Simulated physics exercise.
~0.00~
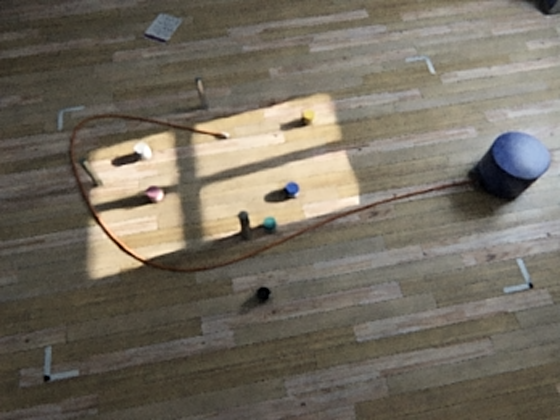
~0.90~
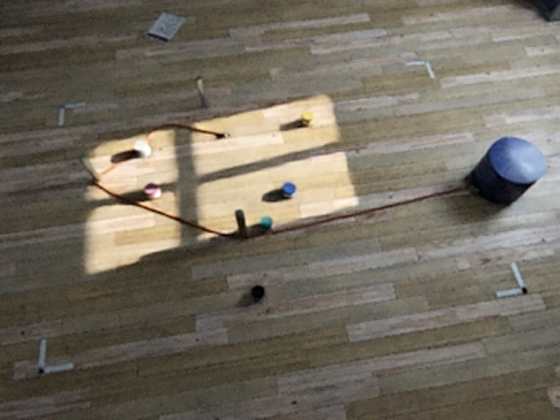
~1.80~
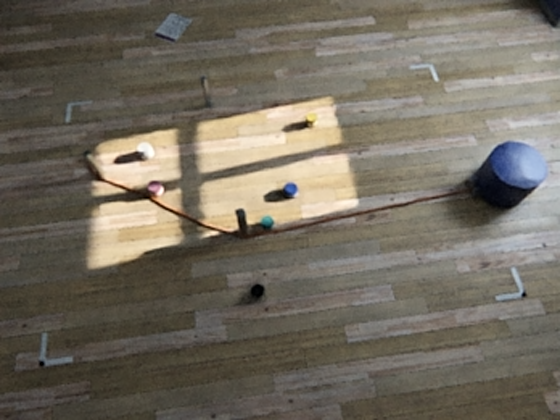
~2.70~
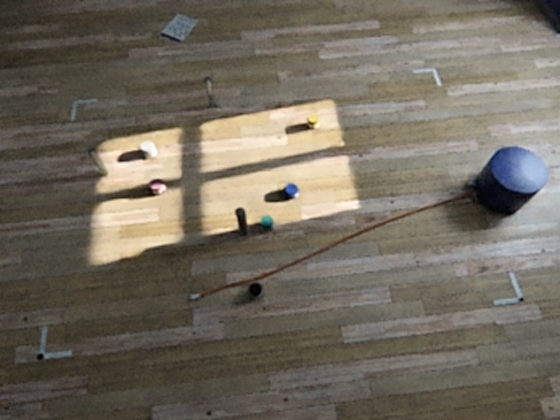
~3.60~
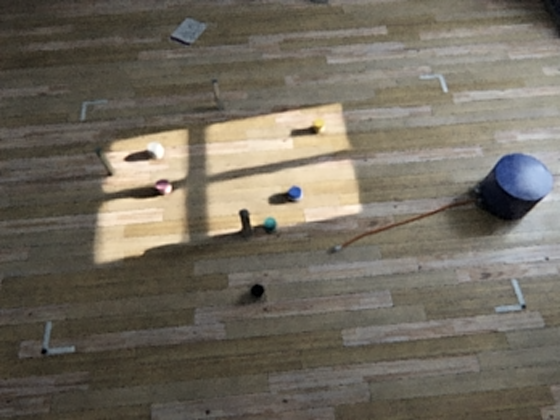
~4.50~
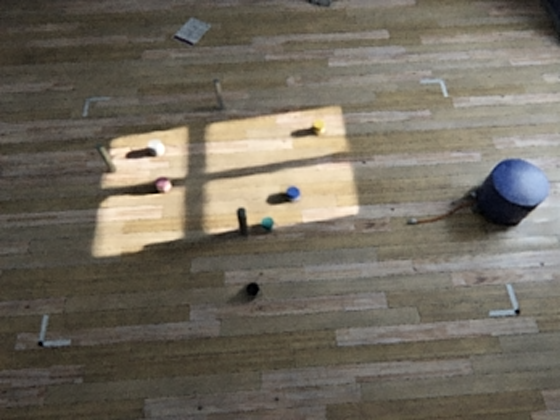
On a sunlit workshop floor, an orange-brown lead slides past posts and small unmoved containers toward a blue reel, leaving a short end out.
